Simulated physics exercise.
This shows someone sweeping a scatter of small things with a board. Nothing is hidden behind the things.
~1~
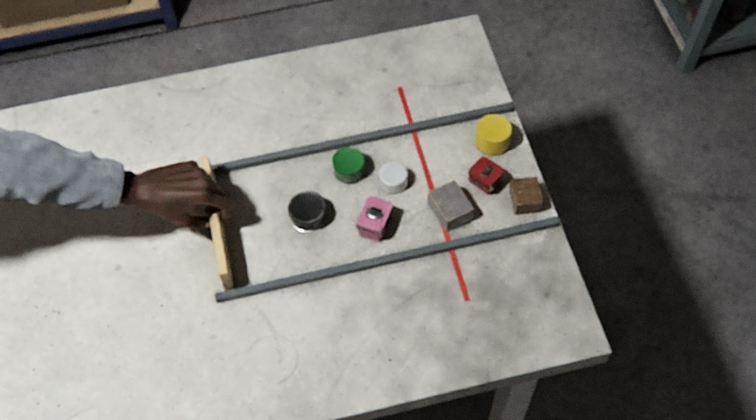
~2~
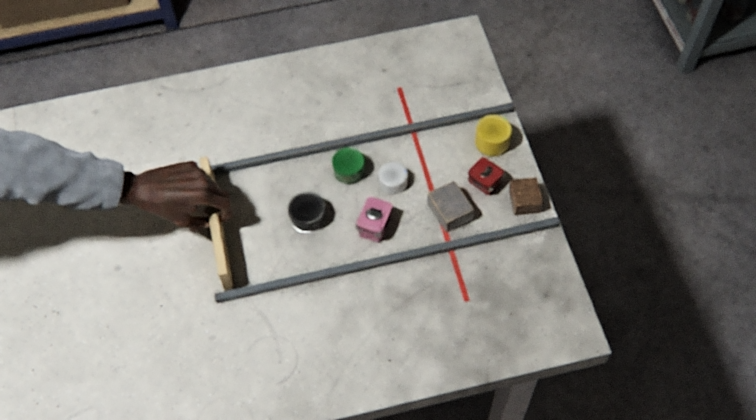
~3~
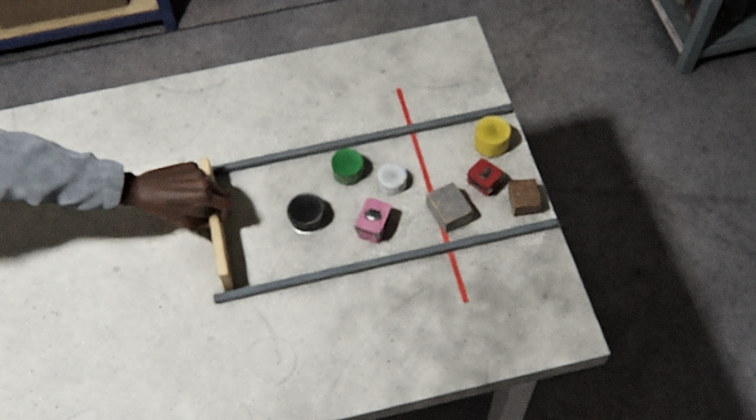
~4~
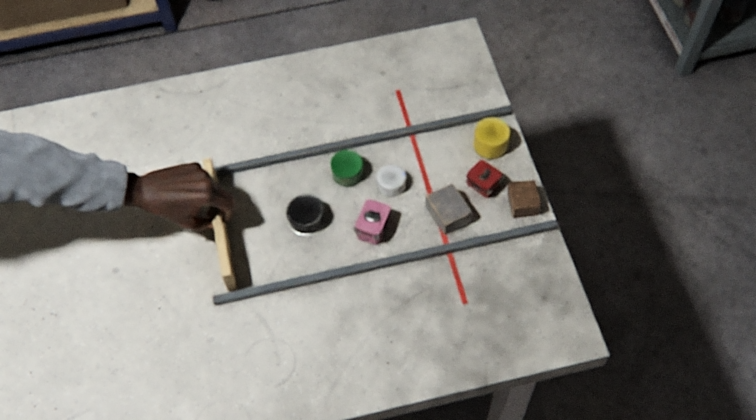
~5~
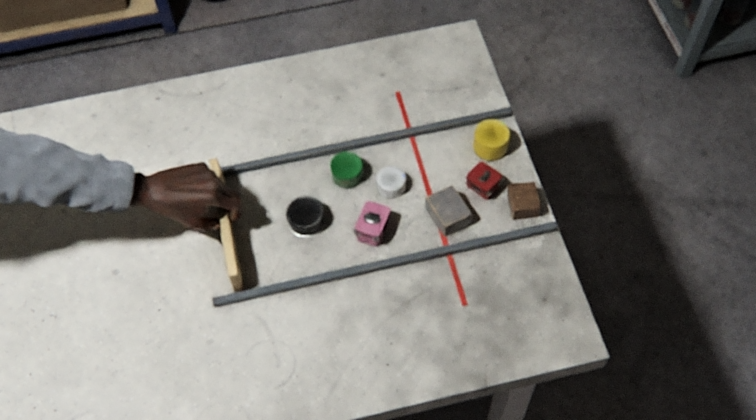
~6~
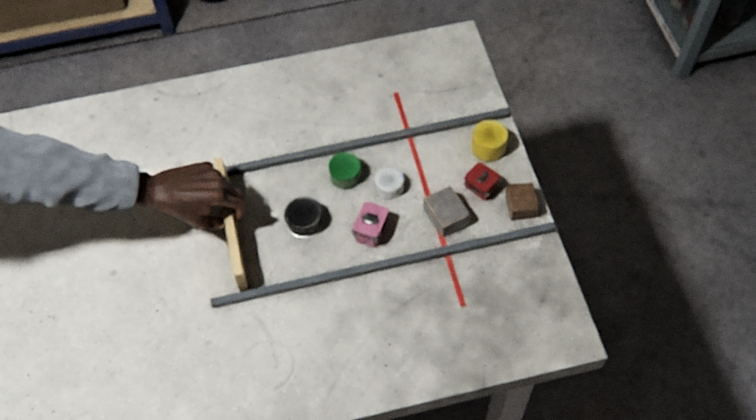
On a pale table, a hand slides a wooden board slightly right toward scattered small objects.
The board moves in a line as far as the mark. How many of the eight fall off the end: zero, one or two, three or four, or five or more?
As it turns out, the number that fall off is zero.
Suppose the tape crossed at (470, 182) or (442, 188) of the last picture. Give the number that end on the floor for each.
In that order 1 and 0.
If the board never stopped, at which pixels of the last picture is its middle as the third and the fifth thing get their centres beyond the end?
About (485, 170), then (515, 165).
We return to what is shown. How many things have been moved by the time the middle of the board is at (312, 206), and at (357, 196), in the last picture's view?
By then 1, and 4.
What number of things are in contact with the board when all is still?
3 of them.
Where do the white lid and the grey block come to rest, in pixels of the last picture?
The white lid at (458, 162), the grey block at (485, 207).
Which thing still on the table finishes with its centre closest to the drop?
It is the brown block.
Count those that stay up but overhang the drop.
That would be 0.
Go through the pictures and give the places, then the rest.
Brown block (526, 196); yellow lid (493, 135); red case (486, 176); board (217, 222); tape (431, 186), in the first picture.
Yellow lid (493, 136); black pot (308, 213), in the second picture.
Red case (484, 178); board (216, 223), in the third picture.
Brown block (524, 199); green tub (347, 169), in the fourth picture.
Yellow lid (491, 140); grey block (448, 211), in the fifth picture.
Brown block (522, 201); yellow lid (489, 141); red case (482, 182); board (231, 224); tape (427, 192), in the sixth picture.
Early on, none off yet; brown block at rest near (522, 201); yellow lid at rest near (489, 141); red case at rest near (482, 182).
Finally, the number that fall off is zero.
